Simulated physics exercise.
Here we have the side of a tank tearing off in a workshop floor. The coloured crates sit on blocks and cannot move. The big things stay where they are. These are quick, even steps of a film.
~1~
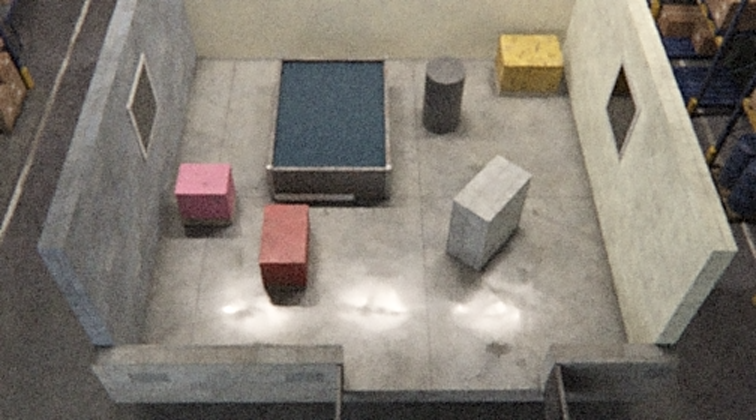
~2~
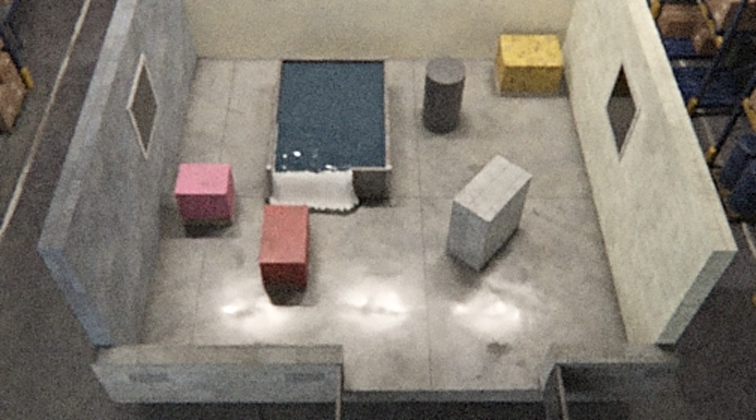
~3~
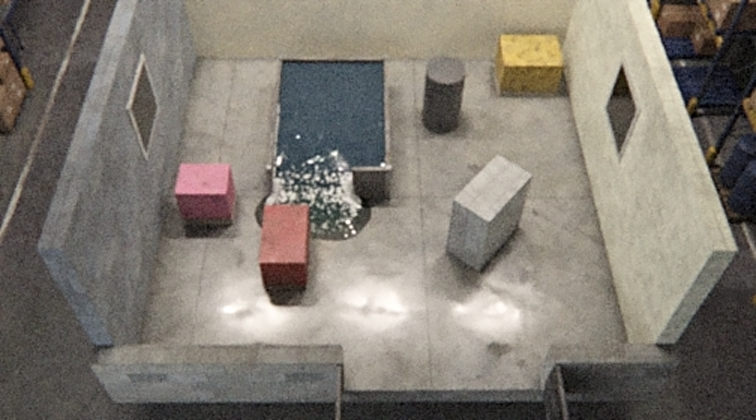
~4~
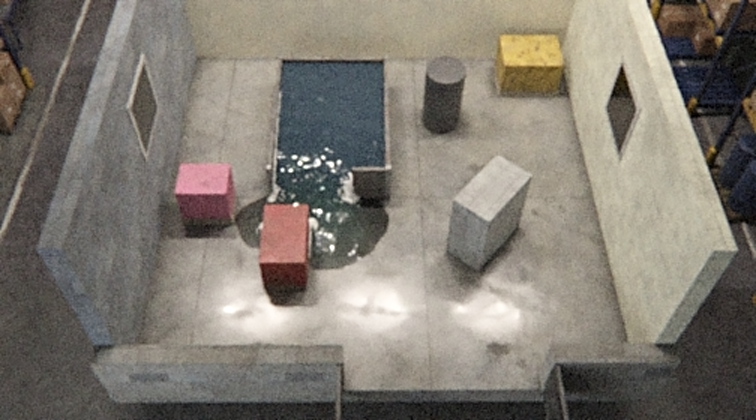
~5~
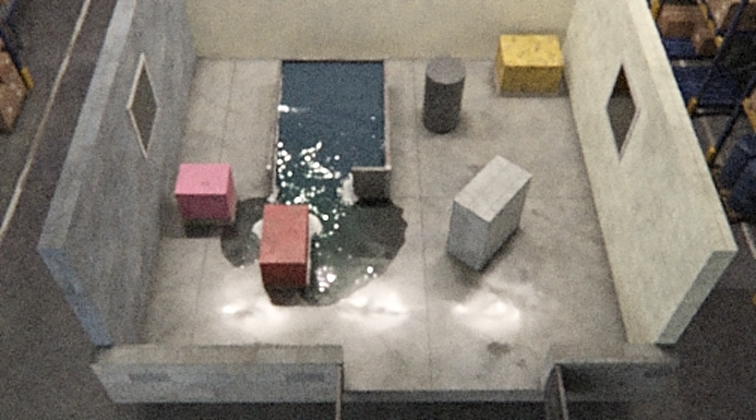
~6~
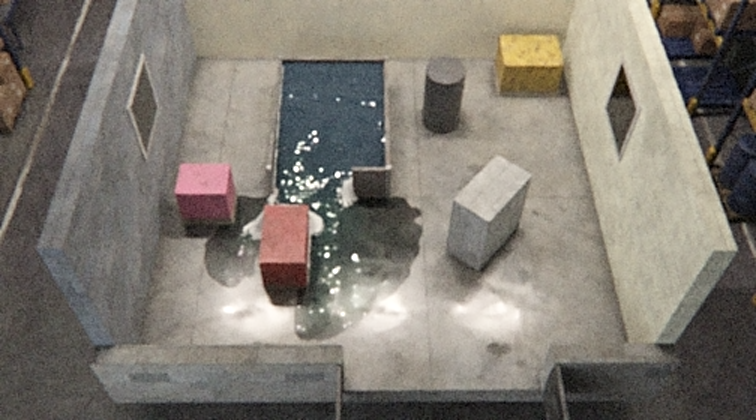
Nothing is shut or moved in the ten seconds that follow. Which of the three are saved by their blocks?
In the end: The red crate is soaked; the pink crate is soaked; the yellow crate keeps dry.
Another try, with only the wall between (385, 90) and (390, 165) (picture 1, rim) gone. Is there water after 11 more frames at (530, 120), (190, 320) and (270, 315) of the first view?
In that order: Flooded, no water, dry.
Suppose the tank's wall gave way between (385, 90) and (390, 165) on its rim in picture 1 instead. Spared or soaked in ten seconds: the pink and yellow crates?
Then: The pink one remains dry, the yellow one gets wet.
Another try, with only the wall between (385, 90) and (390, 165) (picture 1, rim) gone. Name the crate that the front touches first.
First comes the yellow one.
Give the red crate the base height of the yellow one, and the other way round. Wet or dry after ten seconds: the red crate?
One by one: The red one ends up wet.
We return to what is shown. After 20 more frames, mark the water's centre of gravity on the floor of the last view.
Near (313, 202).
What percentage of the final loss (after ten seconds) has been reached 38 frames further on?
Near 75 in a hundred.
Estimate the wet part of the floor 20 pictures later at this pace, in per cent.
Some 55 per cent.
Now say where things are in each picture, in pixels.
Still water in the water tank at (331, 114), in the first picture.
Water pours out at (313, 186) and has run to (355, 204), in the second picture.
Water pours out at (313, 188) and has run to (347, 234), in the third picture.
Water pours out at (313, 188) and has run to (342, 262), in the fourth picture.
The front is at (322, 300), out from the gap at (313, 188), in the fifth picture.
Water pours out at (313, 188) and has run to (321, 333), in the sixth picture.
A moment on, water covers 25 % of the floor; the red crate water round its plinth, the pink crate water round its plinth, the yellow crate not reached.
Next, water covers 40 % of the floor; the red crate water round its plinth, the pink crate water round its plinth, the yellow crate not reached.
Then, water covers 55 % of the floor; the red crate water round its plinth, the pink crate water round its plinth, the yellow crate not reached.
Later, water covers 70 % of the floor; the red crate water round its plinth, the pink crate water round its plinth, the yellow crate not reached.
In the end, water covers 90 % of the floor; the red crate was topped, the pink crate was topped, the yellow crate stayed above the water.
